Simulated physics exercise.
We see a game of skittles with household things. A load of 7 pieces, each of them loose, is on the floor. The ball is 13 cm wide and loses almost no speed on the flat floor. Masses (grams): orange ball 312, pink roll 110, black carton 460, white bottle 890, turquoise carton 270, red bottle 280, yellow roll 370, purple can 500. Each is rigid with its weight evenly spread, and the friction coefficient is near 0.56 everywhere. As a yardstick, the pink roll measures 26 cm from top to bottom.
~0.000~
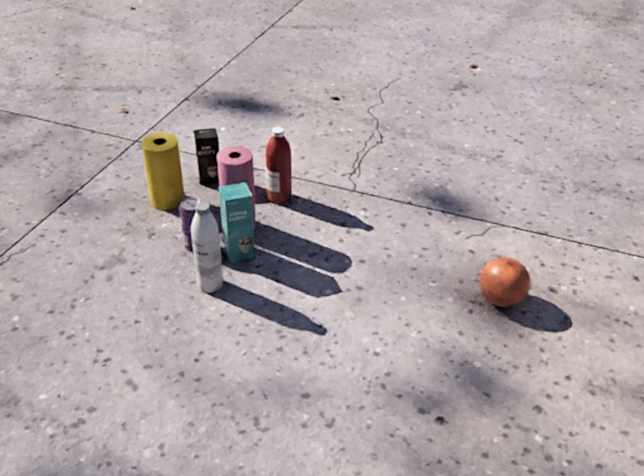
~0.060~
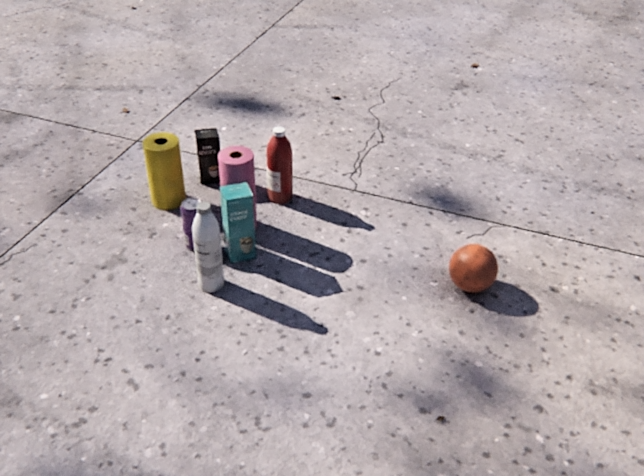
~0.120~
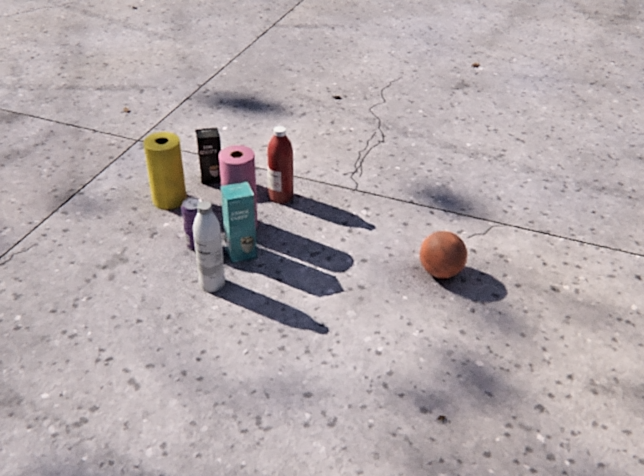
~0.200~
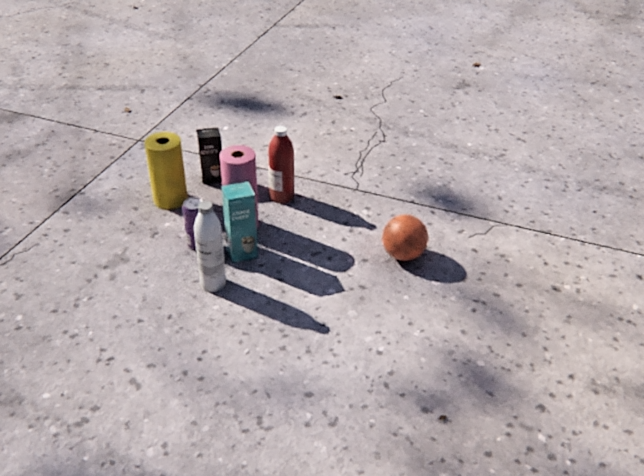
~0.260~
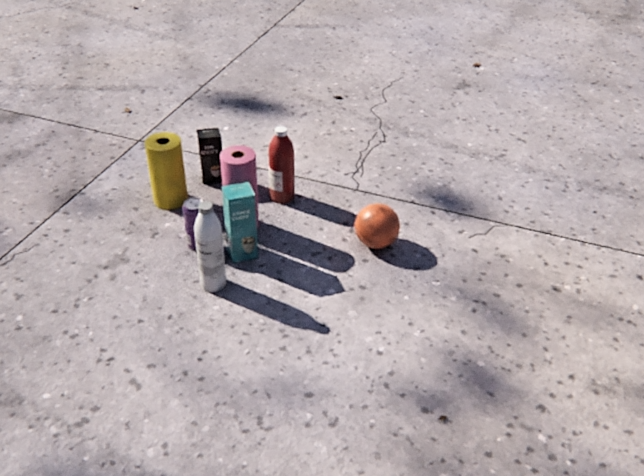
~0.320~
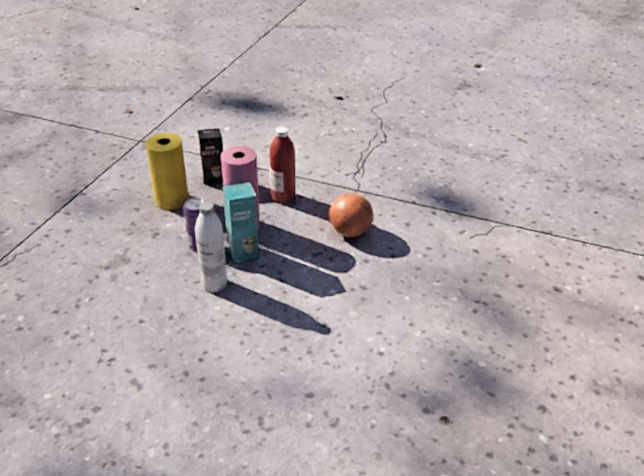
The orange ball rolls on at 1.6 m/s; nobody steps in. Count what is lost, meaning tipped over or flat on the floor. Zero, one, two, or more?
Lost: Just one.
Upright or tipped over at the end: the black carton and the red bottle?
The black carton keeps standing; the red bottle falls over.
Around 0.52 s, 74 cm rolled; orange ball near (287, 191); red bottle at 8° to upright.
Around 0.72 s, 82 cm rolled; orange ball near (257, 190); red bottle at 53° to upright.
Around 0.82 s, 86 cm rolled; orange ball near (245, 188); red bottle on its side.
Around 1.82 s, 97 cm rolled; orange ball near (216, 179); red bottle on its side.
Finally (4.0 s), on their side or leaning hard on the floor, red bottle; the other 6 still in place (within 8 cm). Final places as that camera would see them, pink roll near (238, 193), black carton near (212, 156).
